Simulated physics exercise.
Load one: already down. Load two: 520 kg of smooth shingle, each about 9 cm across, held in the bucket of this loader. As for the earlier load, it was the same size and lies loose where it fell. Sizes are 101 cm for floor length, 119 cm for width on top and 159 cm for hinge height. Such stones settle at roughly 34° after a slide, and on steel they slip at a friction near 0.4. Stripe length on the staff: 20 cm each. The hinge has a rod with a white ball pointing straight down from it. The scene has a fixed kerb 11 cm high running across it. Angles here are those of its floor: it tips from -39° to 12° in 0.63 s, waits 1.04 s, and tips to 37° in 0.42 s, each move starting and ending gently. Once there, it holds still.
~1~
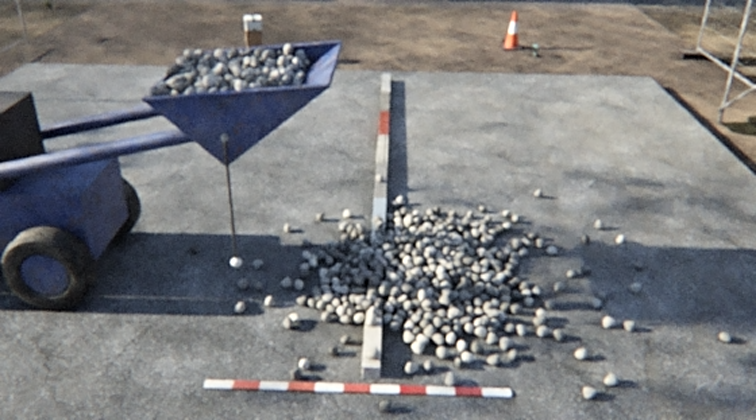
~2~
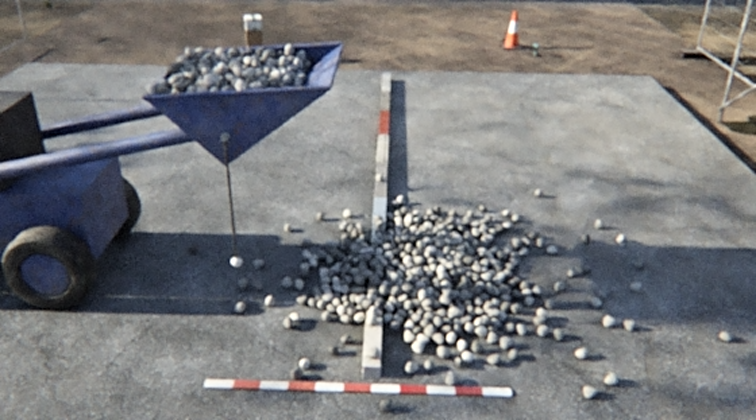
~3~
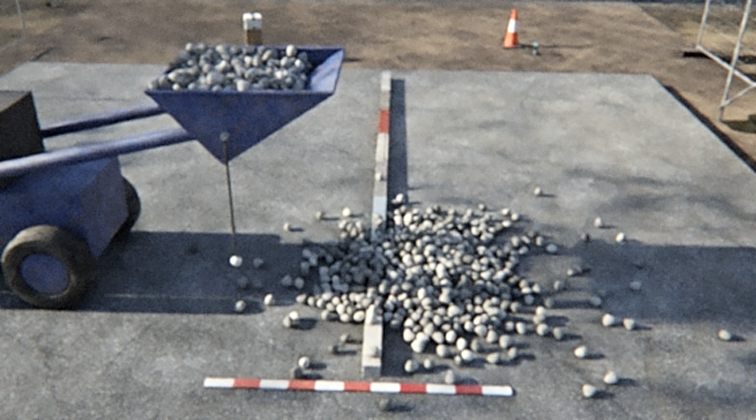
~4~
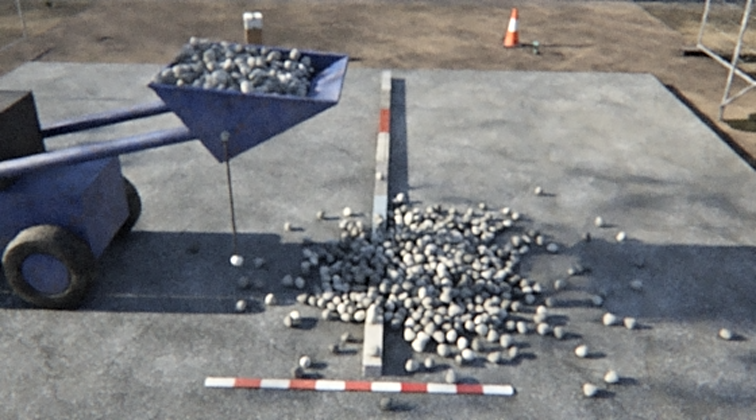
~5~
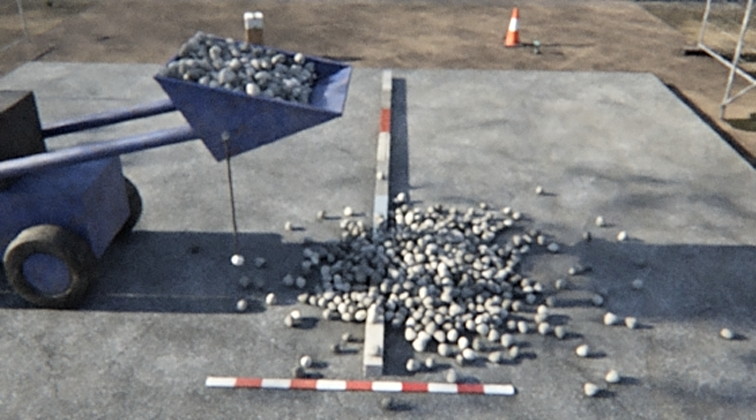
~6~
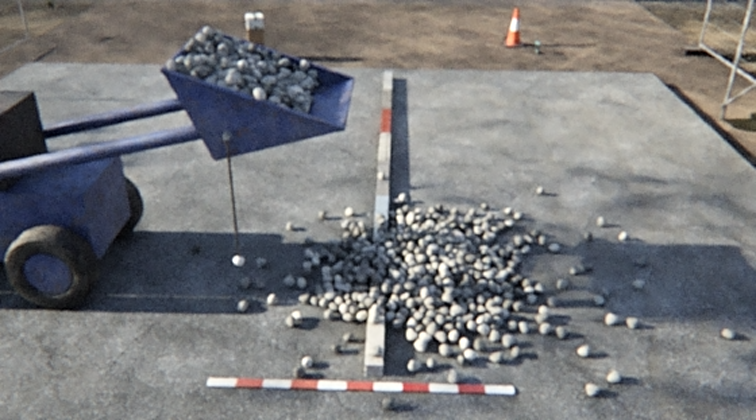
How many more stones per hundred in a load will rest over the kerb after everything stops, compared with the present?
I would say 52 per hundred.
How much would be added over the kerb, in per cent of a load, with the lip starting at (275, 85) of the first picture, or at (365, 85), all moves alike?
Roughly 15 and 80 percent, in that order.
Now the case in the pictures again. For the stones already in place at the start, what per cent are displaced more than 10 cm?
Some 15 percent, give or take.
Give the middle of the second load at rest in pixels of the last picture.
Their centre ends up near (388, 259).
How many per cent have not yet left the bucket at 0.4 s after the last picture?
Close to 100 per cent of the load.
Then, 0.2 s after the last picture the floor is at 4°; in per cent of one load, 100 in the bucket, 24 on this side of the kerb, 77 over the kerb; the foremost stones are at (630, 270).
Then, 0.4 s after the last picture the floor is at 12°; in per cent of one load, 100 in the bucket, 24 on this side of the kerb, 77 over the kerb; the foremost stones are at (630, 270).
Then, 2.2 s after the last picture the floor is at 37°; in per cent of one load, 6 in the bucket, 74 on this side of the kerb, 120 over the kerb; the foremost stones are at (630, 270).
Then, 5.0 s after the last picture the floor is at 37°; in per cent of one load, 0 in the bucket, 72 on this side of the kerb, 128 over the kerb; the foremost stones are at (630, 270). Net gain over the kerb, 52.
